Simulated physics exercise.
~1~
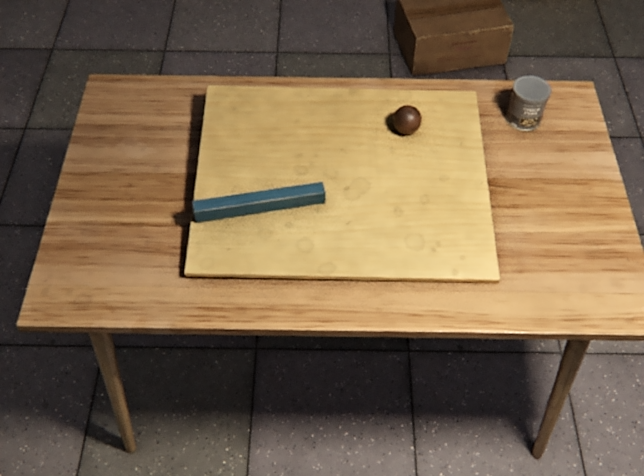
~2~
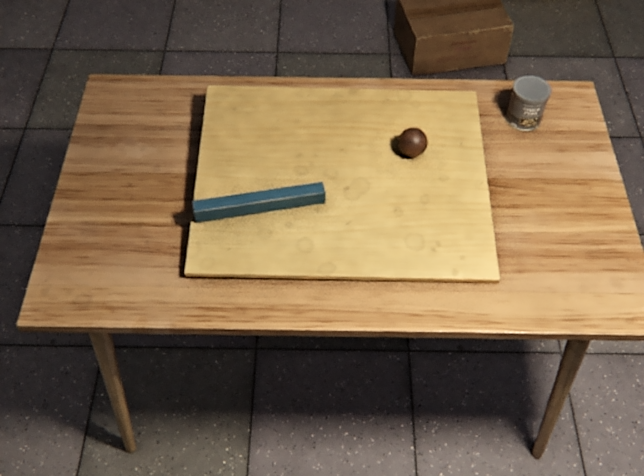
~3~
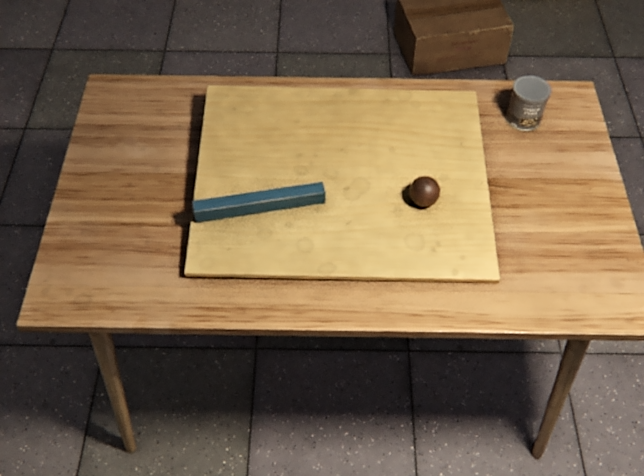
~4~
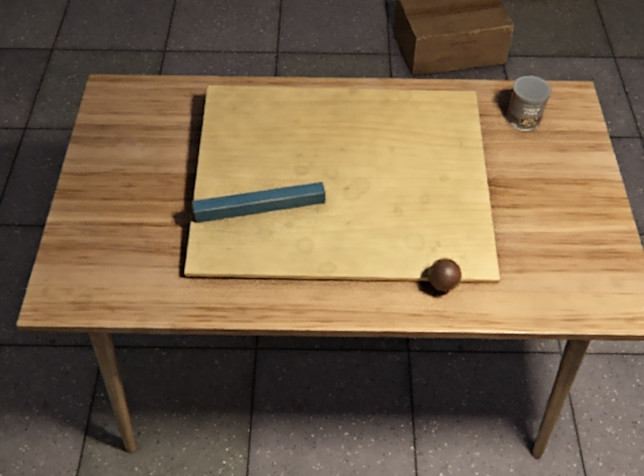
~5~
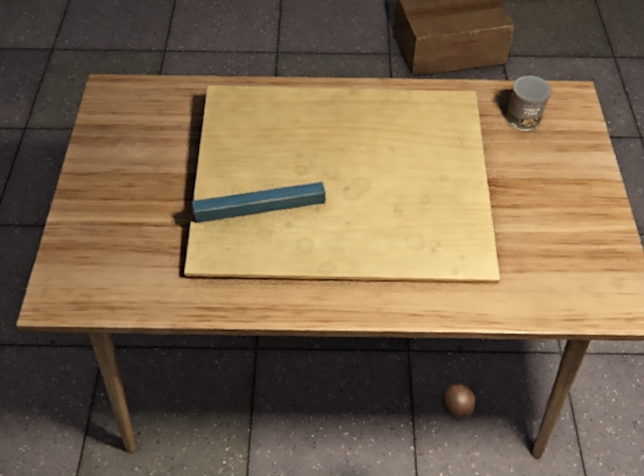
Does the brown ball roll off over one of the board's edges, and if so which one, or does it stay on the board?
The brown ball rolls off the board, crossing the near edge.
